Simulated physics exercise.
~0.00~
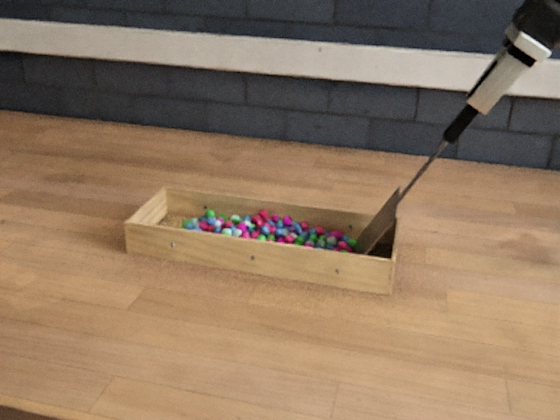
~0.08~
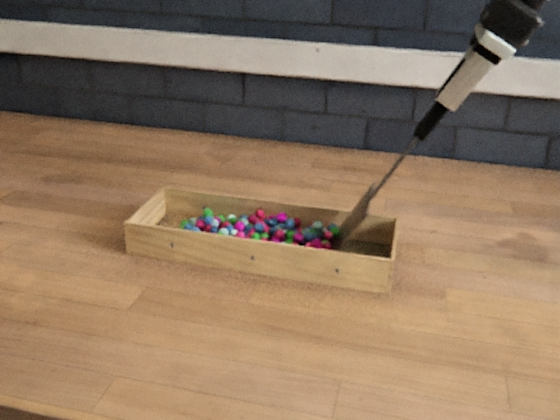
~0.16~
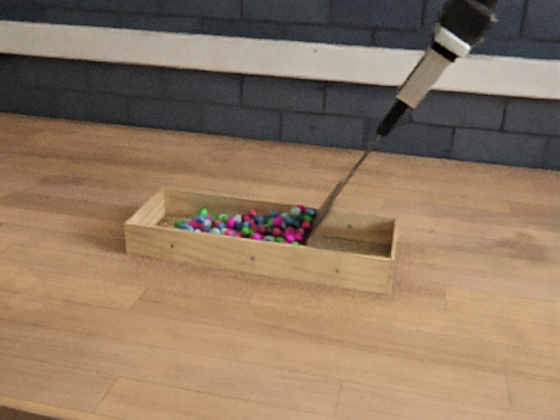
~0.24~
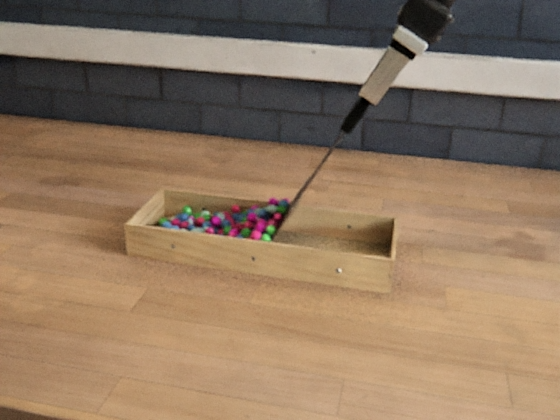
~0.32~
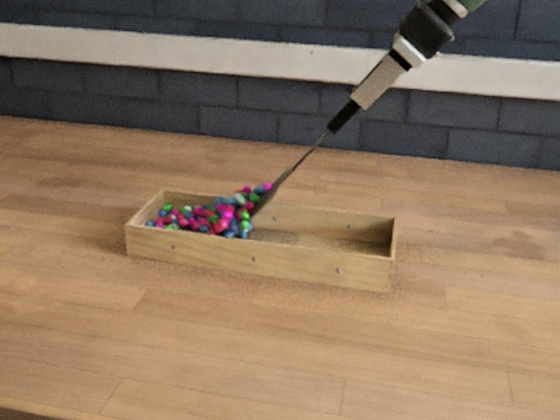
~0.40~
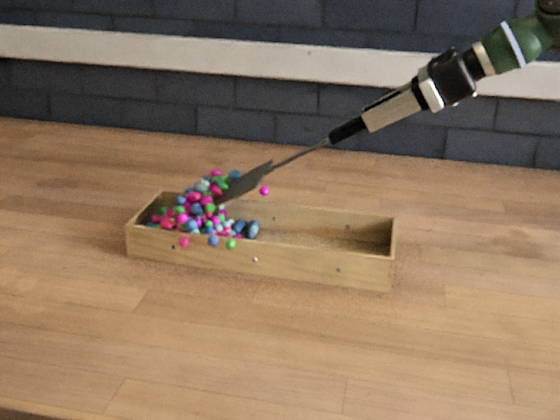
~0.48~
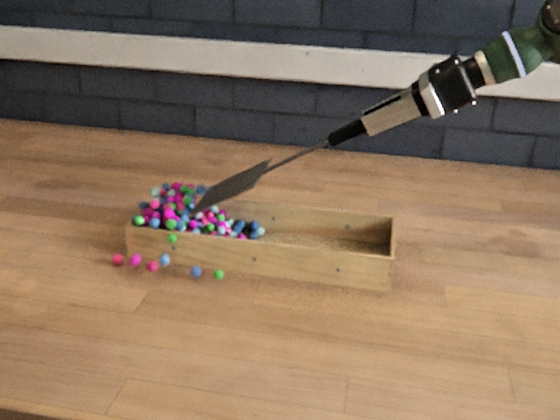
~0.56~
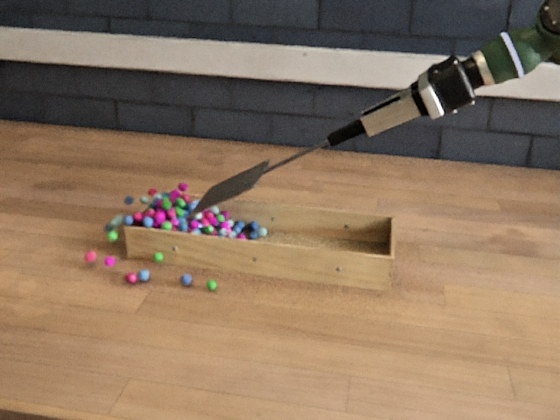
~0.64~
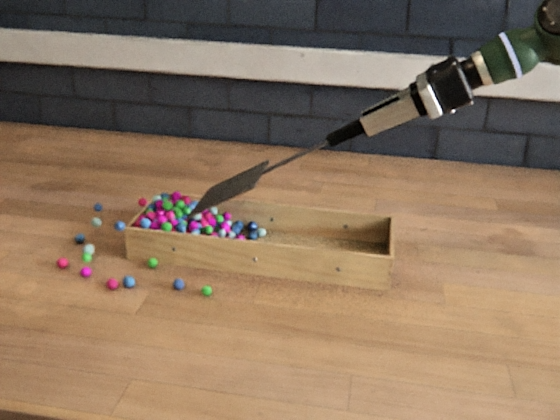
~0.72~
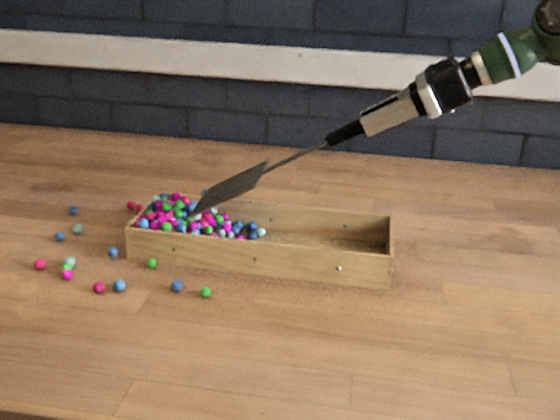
A spatula sweeps colourful round sweets left along a wooden tray, spilling some onto the table.
